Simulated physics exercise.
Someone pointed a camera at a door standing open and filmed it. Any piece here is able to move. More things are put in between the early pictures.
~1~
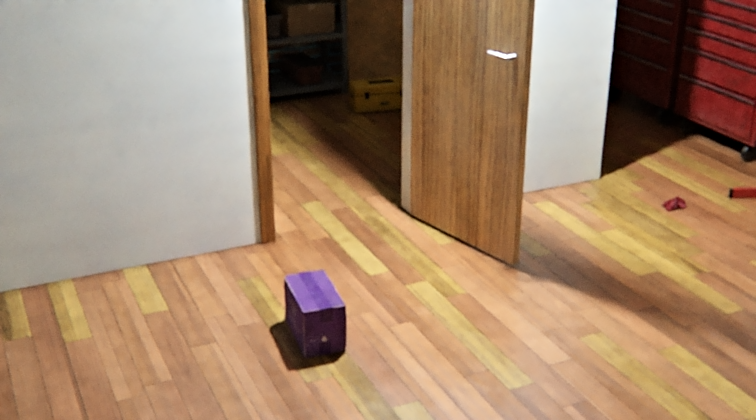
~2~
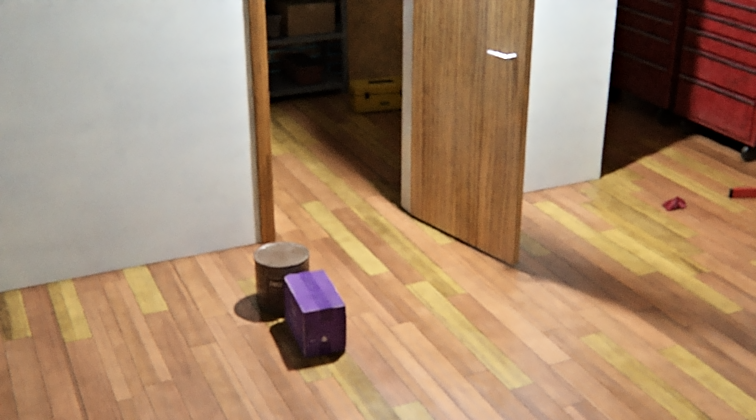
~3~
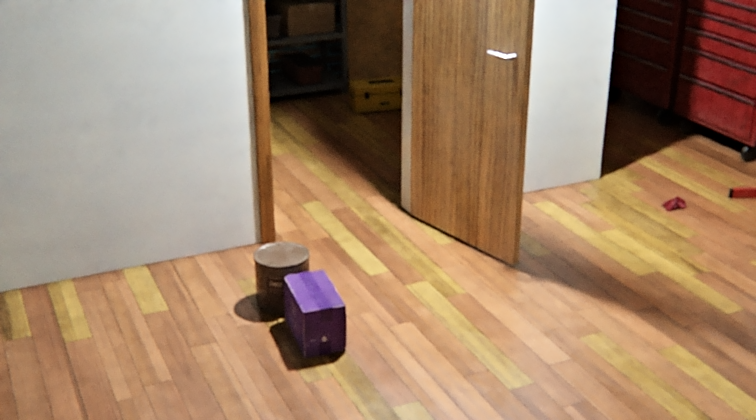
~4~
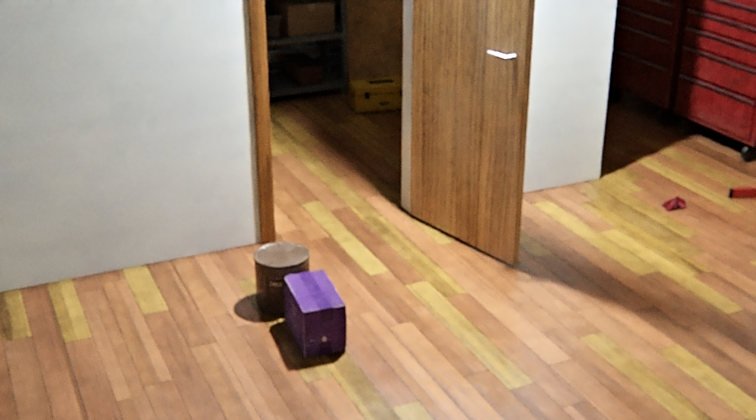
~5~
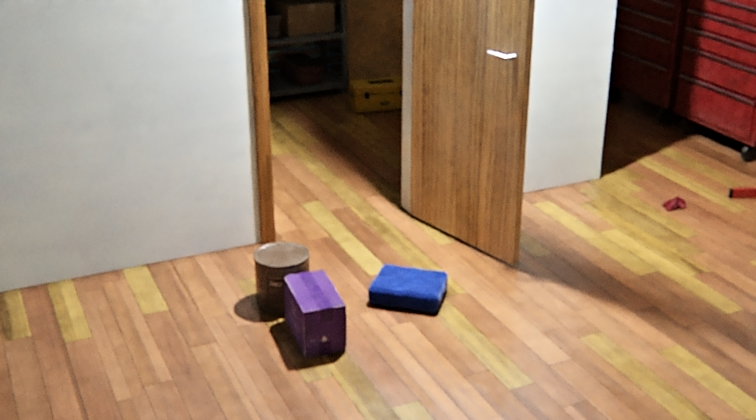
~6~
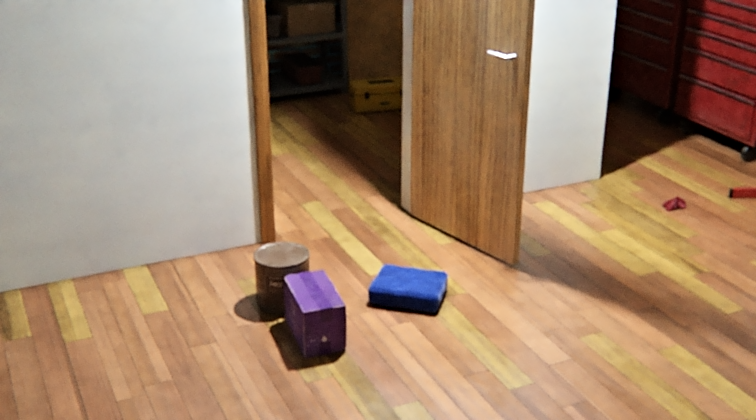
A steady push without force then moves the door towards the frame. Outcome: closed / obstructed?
Closed.
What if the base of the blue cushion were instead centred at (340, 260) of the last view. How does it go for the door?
After that, the door stays partly open.
Then, 0.80 s later than the last frame, door at 78°.
Then, 1.20 s later than the last frame, door at 53°; blue cushion moved a little near (406, 290).
Then, 1.70 s later than the last frame, door at 19°; blue cushion moved a little near (406, 290).
When it is over, door at 0°; all 3 as before. End places, in pixels of the last picture, blue cushion near (406, 290).
